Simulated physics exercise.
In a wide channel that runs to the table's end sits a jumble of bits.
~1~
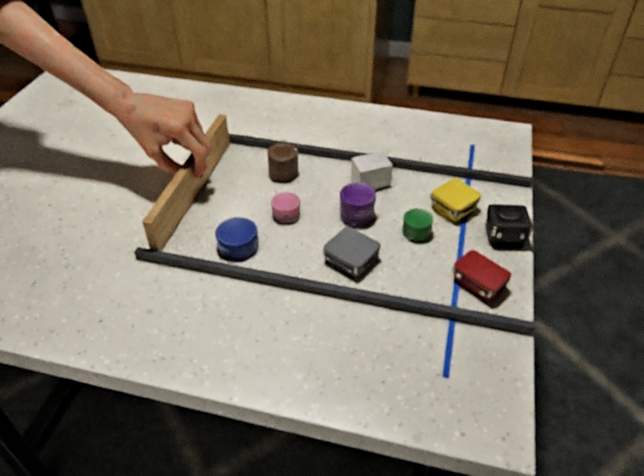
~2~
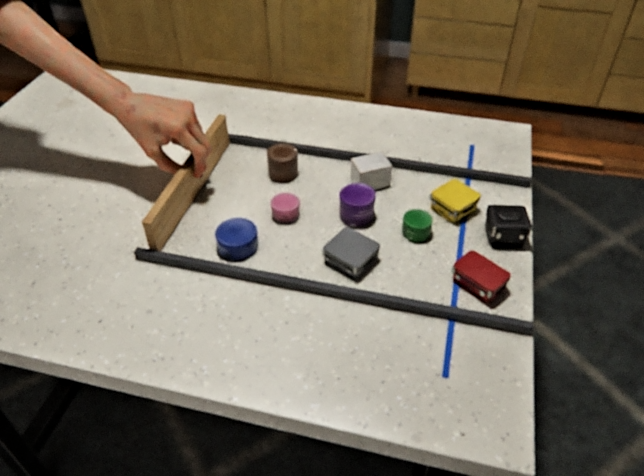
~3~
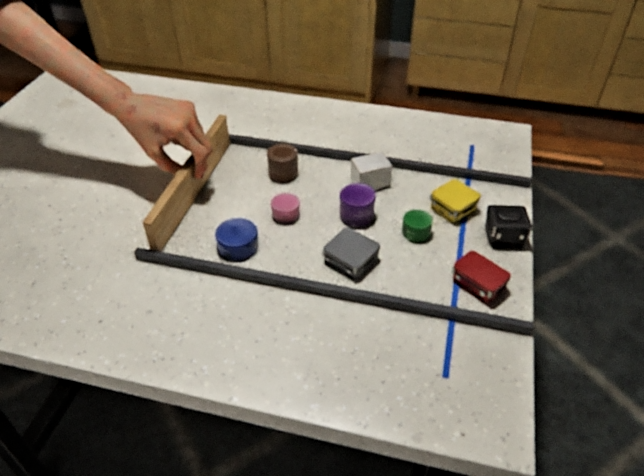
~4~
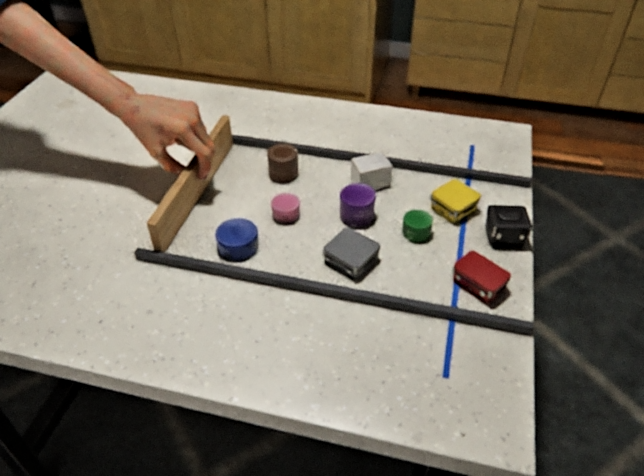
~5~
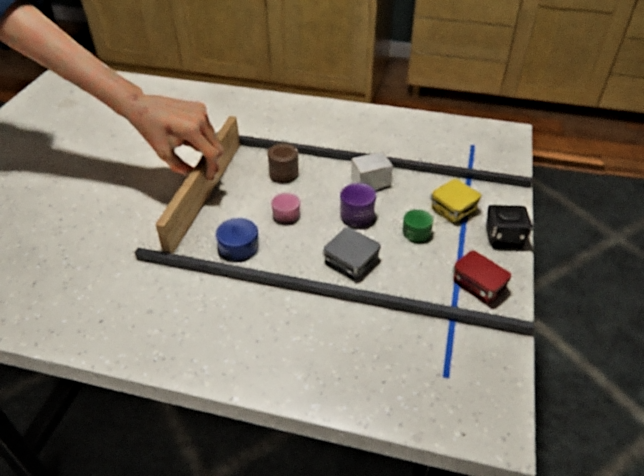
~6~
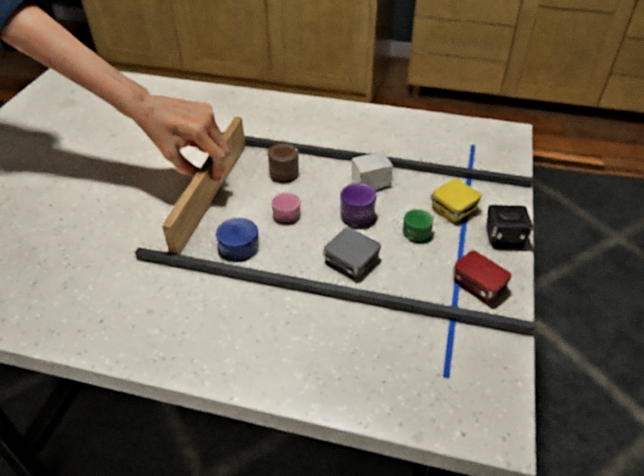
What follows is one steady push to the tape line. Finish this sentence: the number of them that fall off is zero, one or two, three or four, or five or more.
The number of them that fall off is one or two.
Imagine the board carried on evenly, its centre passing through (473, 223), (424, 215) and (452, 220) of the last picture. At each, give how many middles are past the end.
Going through the three places, I get 2, 0 and 1.
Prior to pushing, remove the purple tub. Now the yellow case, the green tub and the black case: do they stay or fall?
Yellow case still up, green tub still up, black case down.
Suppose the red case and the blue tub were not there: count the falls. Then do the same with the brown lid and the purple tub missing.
You'd see 1 fallen, and 1 in the other try.
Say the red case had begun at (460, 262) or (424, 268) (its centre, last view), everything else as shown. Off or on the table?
Taking them in order, it drops away and then it drops away.
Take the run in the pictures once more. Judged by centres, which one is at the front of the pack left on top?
The answer: The yellow case.
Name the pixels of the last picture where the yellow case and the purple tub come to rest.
First (519, 218), then (484, 223).
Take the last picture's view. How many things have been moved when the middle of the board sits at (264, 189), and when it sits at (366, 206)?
First 2, then 6.
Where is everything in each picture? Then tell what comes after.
In the first picture, black case (507, 225); red case (480, 277); yellow case (455, 201); board (192, 178); tape (462, 238).
In the second picture, red case (480, 277); pink pot (286, 208).
In the third picture, yellow case (455, 202); board (192, 178).
In the fourth picture, black case (507, 226); grey case (352, 254).
In the fifth picture, red case (481, 277); green tub (418, 226).
In the sixth picture, black case (507, 226); red case (481, 277); yellow case (455, 202); board (209, 181); tape (462, 238).
Soon after, none off yet; black case at rest near (507, 226); red case at rest near (481, 277); yellow case at rest near (455, 202).
At rest, the number that fall off is one or two; fallen, red case and black case.
